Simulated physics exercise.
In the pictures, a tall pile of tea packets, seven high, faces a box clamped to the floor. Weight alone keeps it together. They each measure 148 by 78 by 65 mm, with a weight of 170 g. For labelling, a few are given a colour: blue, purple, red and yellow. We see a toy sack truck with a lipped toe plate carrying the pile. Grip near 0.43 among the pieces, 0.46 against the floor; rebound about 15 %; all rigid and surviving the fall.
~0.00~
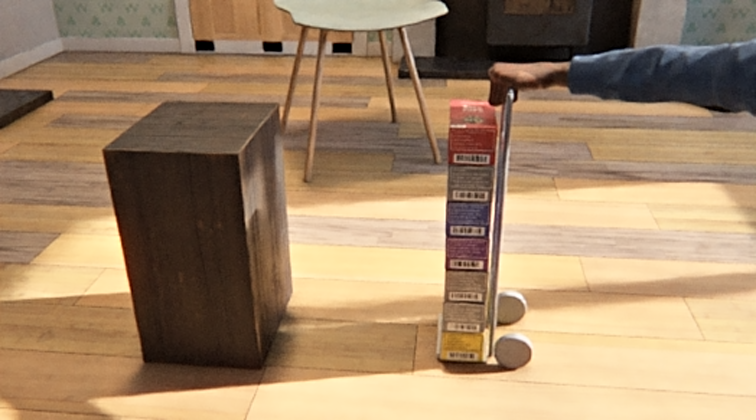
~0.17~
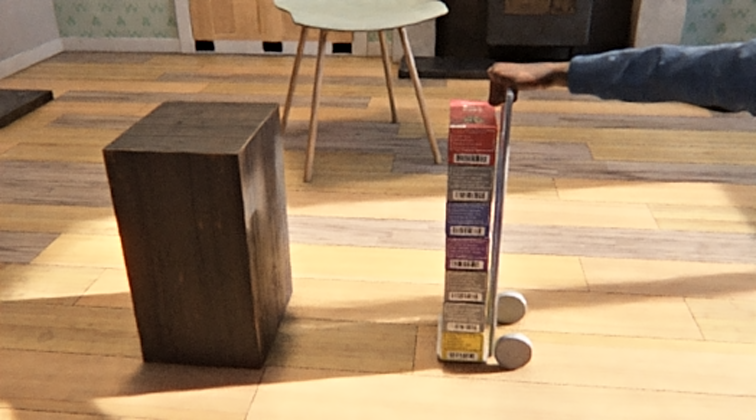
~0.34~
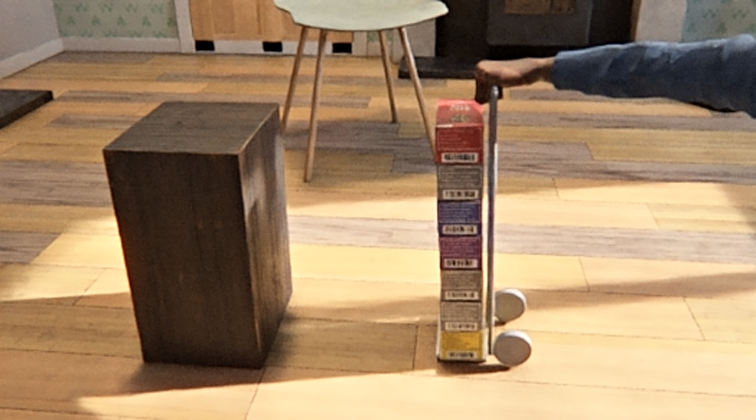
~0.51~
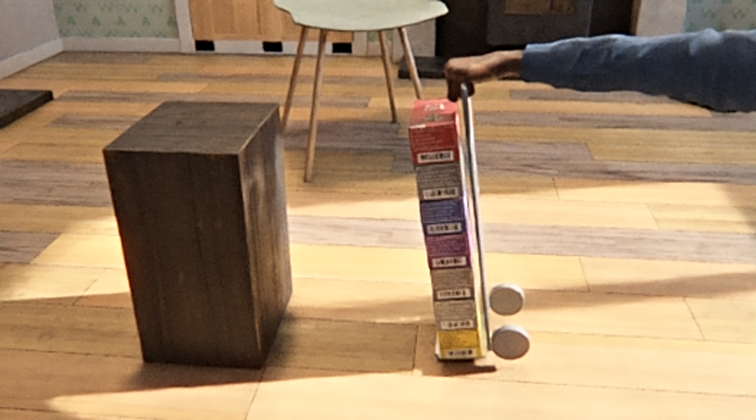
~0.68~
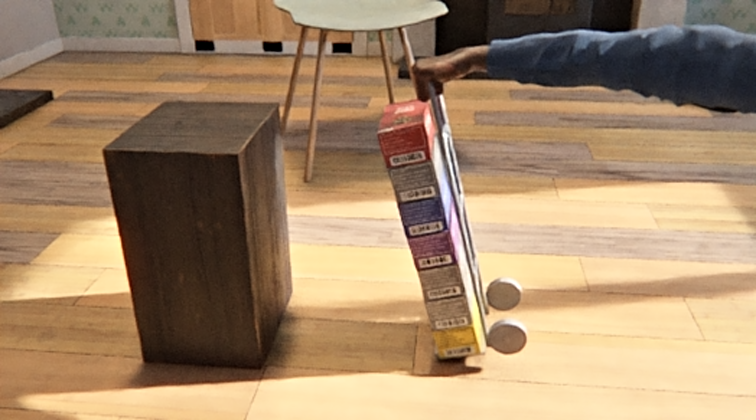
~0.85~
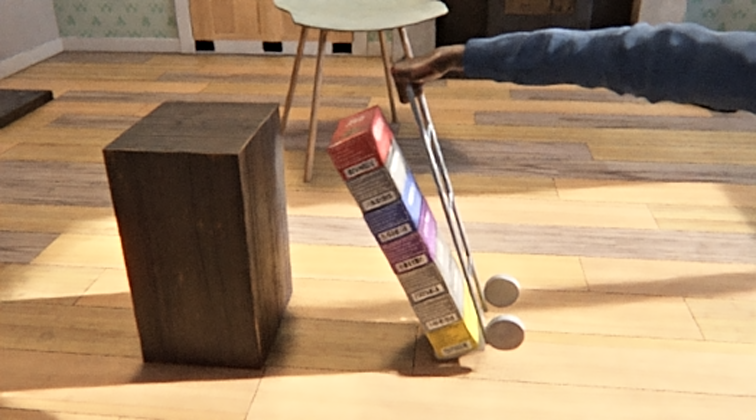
In this clip, a hand tilts a small upright hand truck leftward toward a dark wooden block, and the tall stack of colourful packets on it leans along, then tilts further than the truck, separating from its frame.
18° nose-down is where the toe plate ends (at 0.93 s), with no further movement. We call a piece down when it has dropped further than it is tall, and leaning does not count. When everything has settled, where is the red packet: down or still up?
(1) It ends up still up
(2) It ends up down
(2) It ends up down.
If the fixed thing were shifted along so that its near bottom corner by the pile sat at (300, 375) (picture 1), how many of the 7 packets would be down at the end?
That would give 0.
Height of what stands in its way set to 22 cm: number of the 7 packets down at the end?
Then the number is 4.
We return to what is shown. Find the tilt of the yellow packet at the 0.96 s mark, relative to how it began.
I'd estimate close to 40°.
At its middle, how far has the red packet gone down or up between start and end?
Height change: About 10 cm lower.
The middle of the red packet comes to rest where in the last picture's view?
In the last picture it comes to a stop at about (293, 178).
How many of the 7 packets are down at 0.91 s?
By then the count is 0.
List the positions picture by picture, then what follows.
In the first picture (places mark the middle of the side facing us), truck frame (505, 154) 0° forward; red packet (472, 147); yellow packet (463, 348); blue packet (469, 221); nothing disturbed.
In the second picture, truck frame (505, 154) 0° forward; red packet (472, 147).
In the third picture, truck frame (494, 152) 3° forward; red packet (460, 146) shifted 20 mm; blue packet (460, 219) shifted 14 mm; 6 disturbed, none down.
In the fourth picture, truck frame (470, 148) 8° forward; red packet (434, 145) leaning 8°; blue packet (443, 218) leaning 8°; 7 disturbed, none down.
In the fifth picture, truck frame (444, 147) 14° forward; red packet (405, 147) leaning 14°; blue packet (423, 218) leaning 14°; 7 disturbed, none down.
In the sixth picture, truck frame (427, 147) 17° forward; red packet (355, 158) leaning 25°, 24 mm lower; blue packet (389, 223) leaning 25°; purple packet (406, 254) leaning 25°; 7 disturbed, none down.
After 0.91 s, none of the 7 packets down, 7 disturbed; red packet leaning 32°, 44 mm lower; blue packet leaning 32°, 24 mm lower.
After 0.96 s, 1 of the 7 packets down; red packet leaning 40°, 7 cm lower; blue packet leaning 40°, 43 mm lower.
At rest (2.0 s), 2 of the 7 packets down; red packet leaning 45°, 10 cm lower; purple packet leaning 45°, 41 mm lower; yellow packet leaning 45°. As the last picture would show them, middles, red packet near (293, 179), purple packet near (370, 250).
